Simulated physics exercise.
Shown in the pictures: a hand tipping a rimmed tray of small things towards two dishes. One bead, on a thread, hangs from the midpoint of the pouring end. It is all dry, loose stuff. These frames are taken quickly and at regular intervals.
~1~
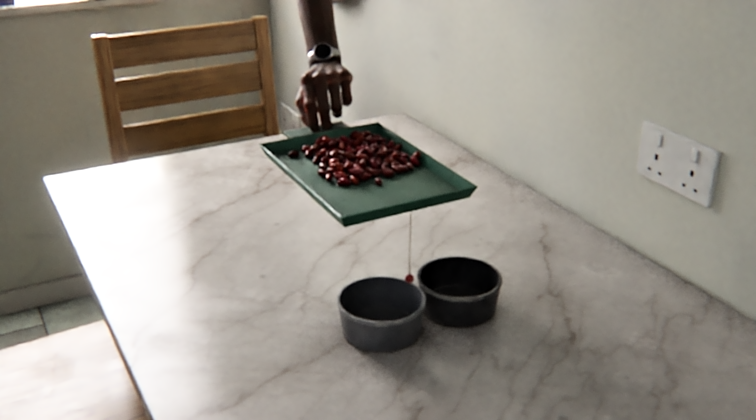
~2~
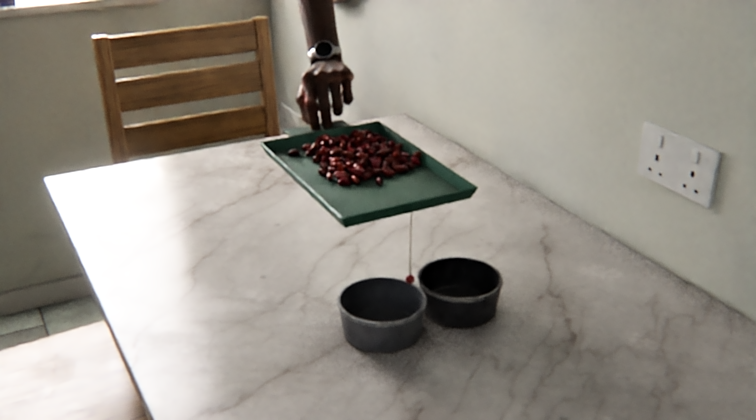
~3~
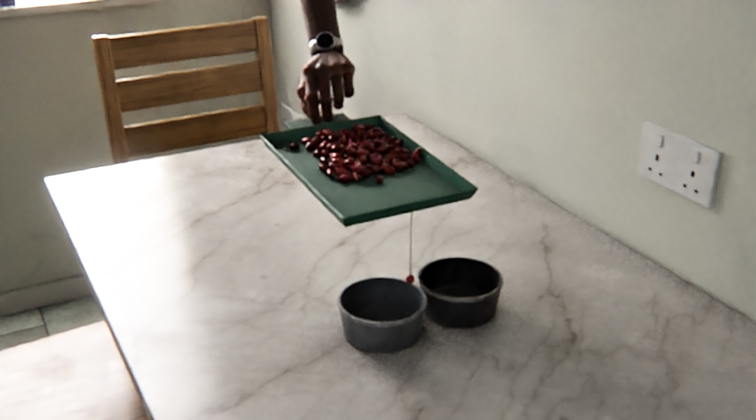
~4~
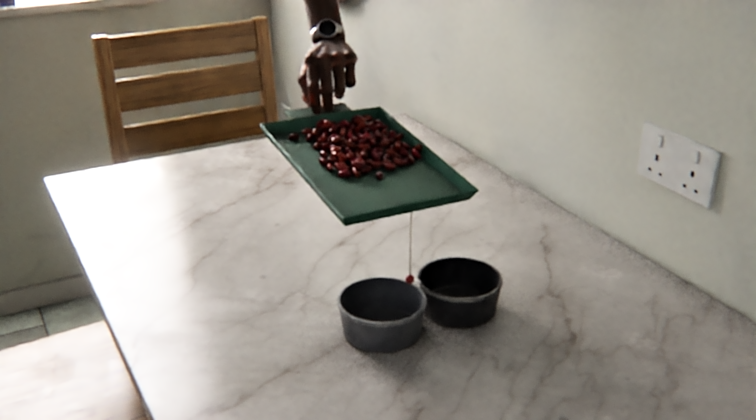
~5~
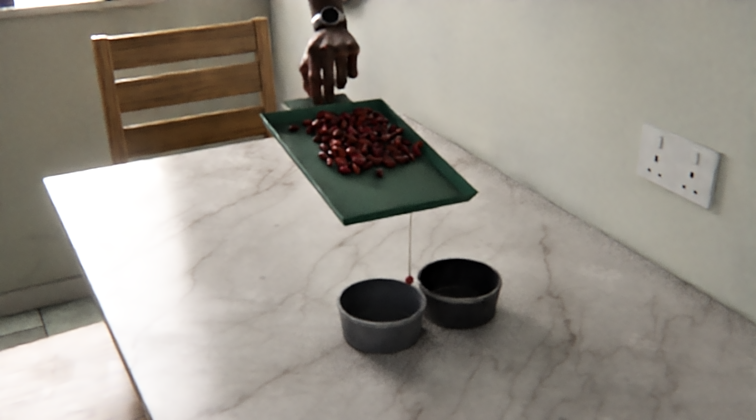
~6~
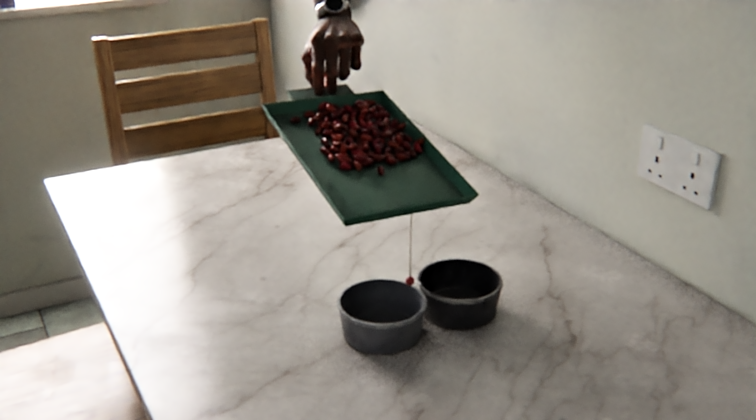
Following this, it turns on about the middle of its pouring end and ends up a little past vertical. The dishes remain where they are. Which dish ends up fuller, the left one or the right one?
The right one.
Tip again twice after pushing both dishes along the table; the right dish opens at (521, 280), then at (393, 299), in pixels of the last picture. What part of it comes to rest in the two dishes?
In order: 80 per cent and 10 per cent.
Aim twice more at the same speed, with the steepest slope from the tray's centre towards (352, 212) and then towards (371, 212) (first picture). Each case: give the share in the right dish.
Roughly 0 per cent, and 0 per cent.
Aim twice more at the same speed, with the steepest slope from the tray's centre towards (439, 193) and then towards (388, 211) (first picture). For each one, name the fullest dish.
The rightmost dish, then the leftmost dish.
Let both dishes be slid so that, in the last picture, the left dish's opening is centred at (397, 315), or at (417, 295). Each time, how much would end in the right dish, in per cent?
First position: Some 70 %; second position: Some 30 %.
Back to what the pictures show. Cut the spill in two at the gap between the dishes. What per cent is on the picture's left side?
About 10 percent of the spill.
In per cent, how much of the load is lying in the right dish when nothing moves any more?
My best guess is about 50 in a hundred.
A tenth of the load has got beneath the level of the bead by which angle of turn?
At roughly 60°.
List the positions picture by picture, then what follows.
The first frame shows corners of the pouring end near (344, 214) and (470, 185), level; middle of the load near (351, 158), kidney beans; left dish near (402, 332); right dish near (482, 308); bead on its thread near (409, 278).
The second frame shows corners of the pouring end near (345, 215) and (471, 186), level; middle of the load near (352, 157).
The third frame shows corners of the pouring end near (345, 214) and (471, 187), tipped barely, lowest at the right corner; middle of the load near (352, 153).
The fourth frame shows corners of the pouring end near (346, 214) and (471, 188), tipped a little, lowest at the right corner; middle of the load near (352, 146).
The fifth frame shows corners of the pouring end near (346, 214) and (471, 190), tipped a little, lowest at the right corner; middle of the load near (354, 134).
The sixth frame shows corners of the pouring end near (347, 215) and (472, 192), tipped a little, lowest at the right corner; middle of the load near (354, 134); left dish near (403, 335); right dish near (482, 311).
Shortly afterwards, tray tipped steeply; the bulk on the tray; only a few in the right dish; a little outside both; near a quarter in the air.
Next, tray tipped right over; near a third on the tray; only a few in the left dish; near a quarter in the right dish; near a quarter outside both; near a quarter in the air.
Some moments later, tray tipped past a quarter turn; only a few in the left dish; near half in the right dish; near half outside both.
In the end, tray tipped past a quarter turn; only a few in the left dish; near half in the right dish; near half outside both.
